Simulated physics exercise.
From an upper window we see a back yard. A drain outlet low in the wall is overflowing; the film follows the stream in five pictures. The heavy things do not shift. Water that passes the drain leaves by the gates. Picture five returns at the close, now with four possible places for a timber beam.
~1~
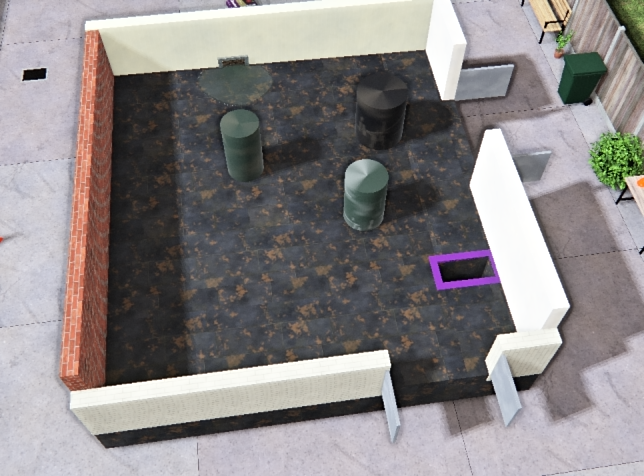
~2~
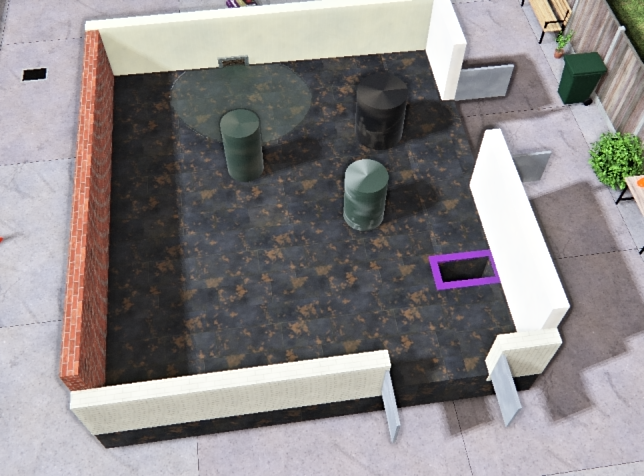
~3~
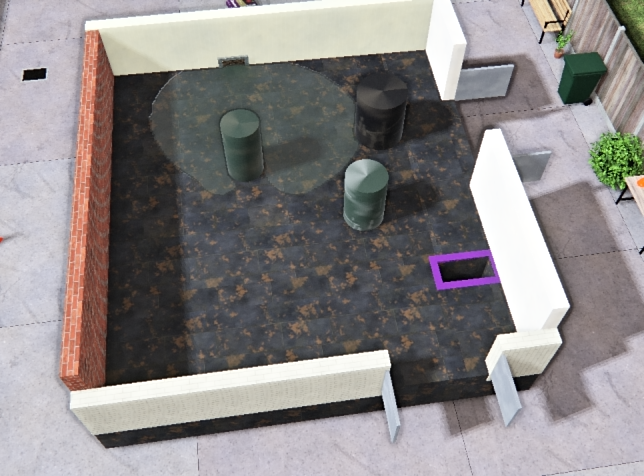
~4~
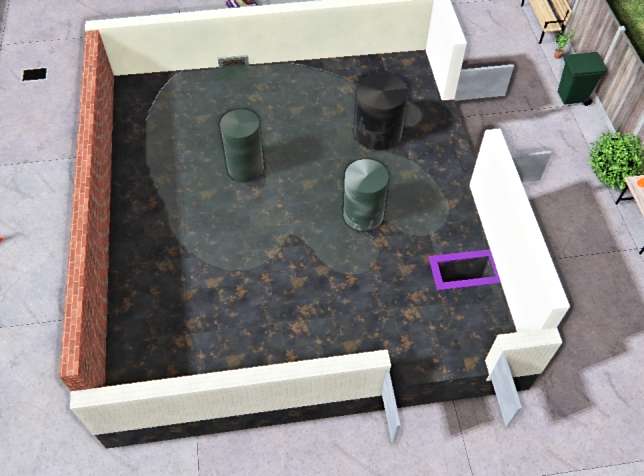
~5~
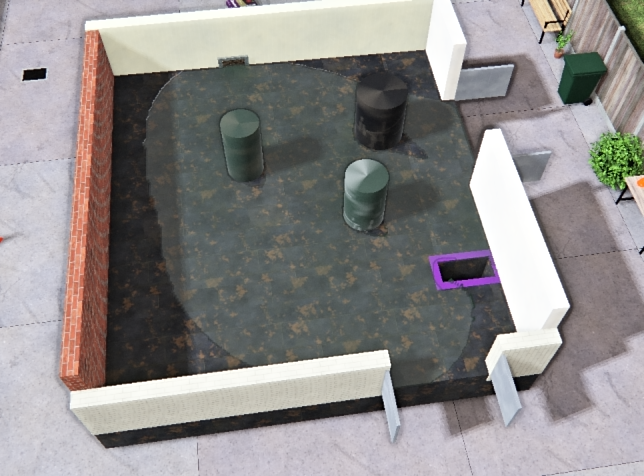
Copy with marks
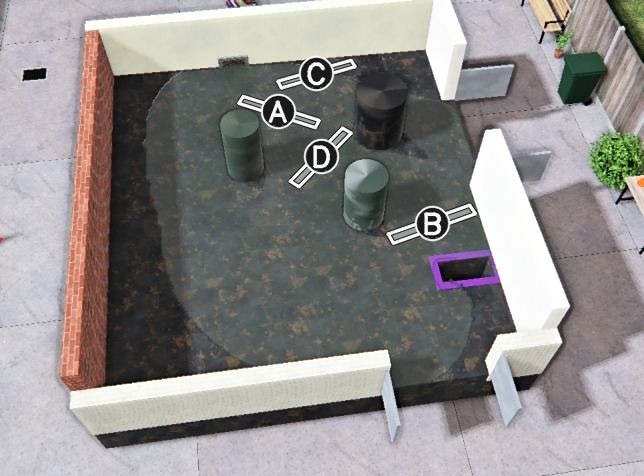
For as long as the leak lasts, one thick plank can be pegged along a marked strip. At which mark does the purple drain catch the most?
I would pick place C.
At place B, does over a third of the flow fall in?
No, it does not.
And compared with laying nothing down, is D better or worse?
Worse.
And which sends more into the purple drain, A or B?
A.
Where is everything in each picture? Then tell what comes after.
Outfall at (234, 62); purple drain at (466, 269); open gate at (435, 367); open gate at (455, 141); water covers 3 % of the ground and shows as far out as (258, 95); purple drain still dry.
Water covers 10 % of the ground and shows as far out as (307, 109); purple drain still dry.
Water covers 22 % of the ground and shows as far out as (319, 181); purple drain still dry.
Water covers 40 % of the ground and shows as far out as (432, 225); purple drain still dry.
Water covers 66 % of the ground and shows as far out as (459, 322); purple drain taking water.
On the marked copy, A from (241, 99) to (317, 124); B from (390, 238) to (472, 209); C from (279, 84) to (353, 63); D from (294, 183) to (346, 130).
If A is chosen, about 26 % of the stream runs into the purple drain, about 74 % out by the gates.
If B is chosen, about 14 % of the stream runs into the purple drain, about 86 % out by the gates.
If C is chosen, about 39 % of the stream runs into the purple drain, about 61 % out by the gates.
If D is chosen, about 20 % of the stream runs into the purple drain, about 80 % out by the gates.
